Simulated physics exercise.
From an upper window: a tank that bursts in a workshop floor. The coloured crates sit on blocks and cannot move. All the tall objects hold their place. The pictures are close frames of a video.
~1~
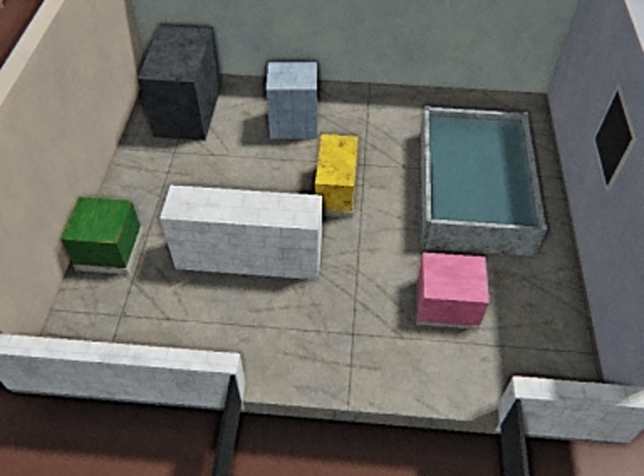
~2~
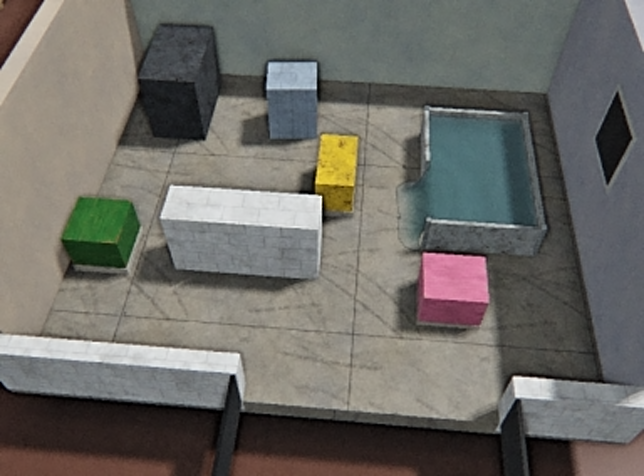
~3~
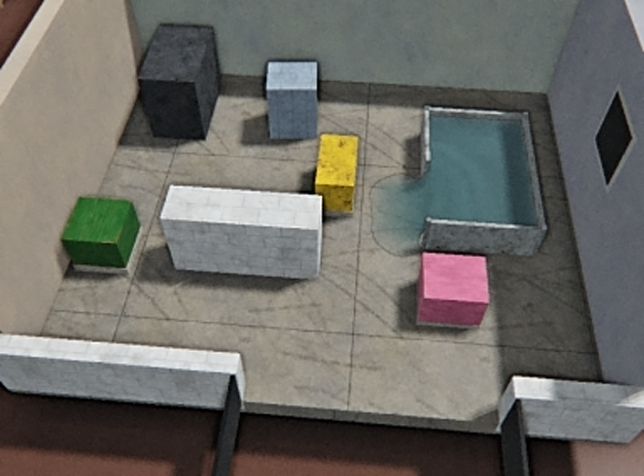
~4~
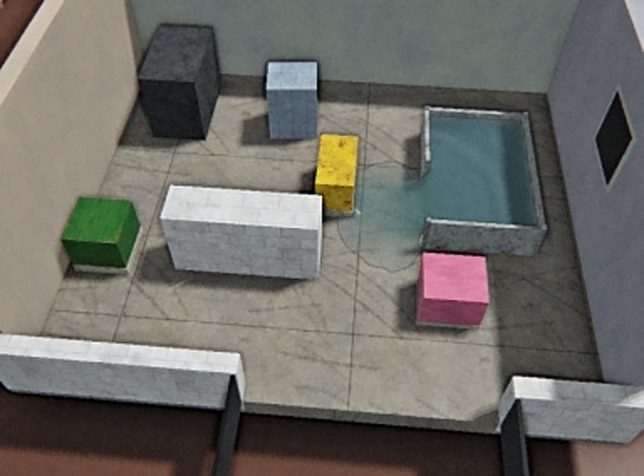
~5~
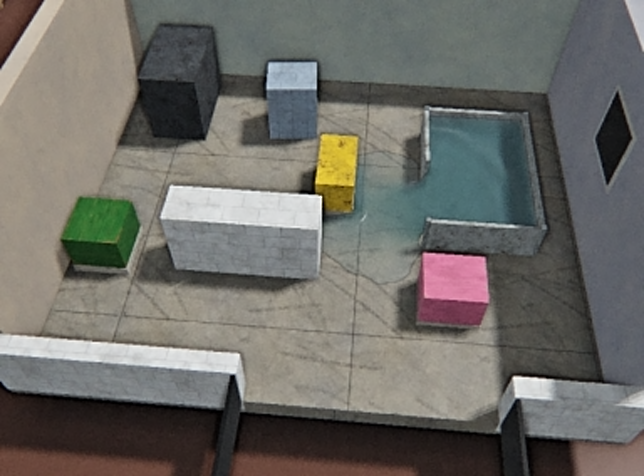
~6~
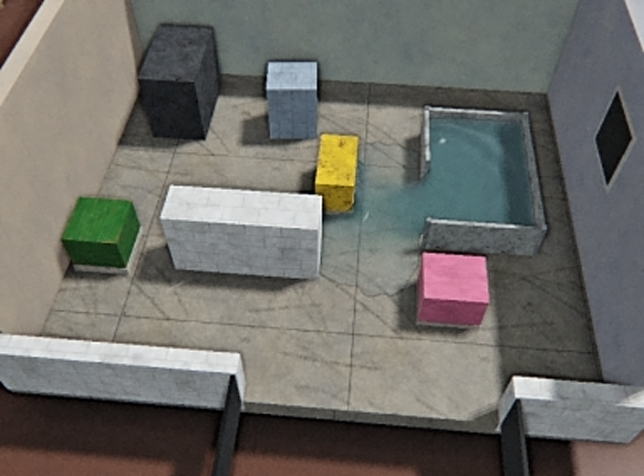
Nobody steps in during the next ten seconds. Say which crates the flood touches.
The yellow crate gets wet; the green crate stays dry; the pink crate stays dry.
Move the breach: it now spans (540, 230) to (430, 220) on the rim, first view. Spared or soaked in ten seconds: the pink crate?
My reading: Pink is wetted.
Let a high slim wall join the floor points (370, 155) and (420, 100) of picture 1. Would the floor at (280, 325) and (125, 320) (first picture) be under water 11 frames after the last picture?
As listed: Awash, no water.
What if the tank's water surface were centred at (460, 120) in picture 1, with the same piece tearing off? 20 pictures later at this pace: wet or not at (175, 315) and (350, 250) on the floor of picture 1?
One after the other: Dry, awash.
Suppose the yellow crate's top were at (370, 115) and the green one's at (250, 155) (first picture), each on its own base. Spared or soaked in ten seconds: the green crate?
My reading: The green crate is wetted.
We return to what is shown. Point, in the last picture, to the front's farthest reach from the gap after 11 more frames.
At about (81, 237).
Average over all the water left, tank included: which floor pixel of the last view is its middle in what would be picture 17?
Near (414, 203).
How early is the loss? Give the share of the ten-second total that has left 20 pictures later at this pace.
About 35 per cent.
A moment on, water covers 15 % of the floor; the yellow crate water round its plinth, the green crate not reached, the pink crate not reached.
Next, water covers 35 % of the floor; the yellow crate water round its plinth, the green crate water round its plinth, the pink crate not reached.
Then, water covers 50 % of the floor; the yellow crate water round its plinth, the green crate water round its plinth, the pink crate water round its plinth.
Later, water covers 70 % of the floor; the yellow crate water round its plinth, the green crate water round its plinth, the pink crate water round its plinth.
In the end, water covers 85 % of the floor; the yellow crate was topped, the green crate stayed above the water, the pink crate stayed above the water.
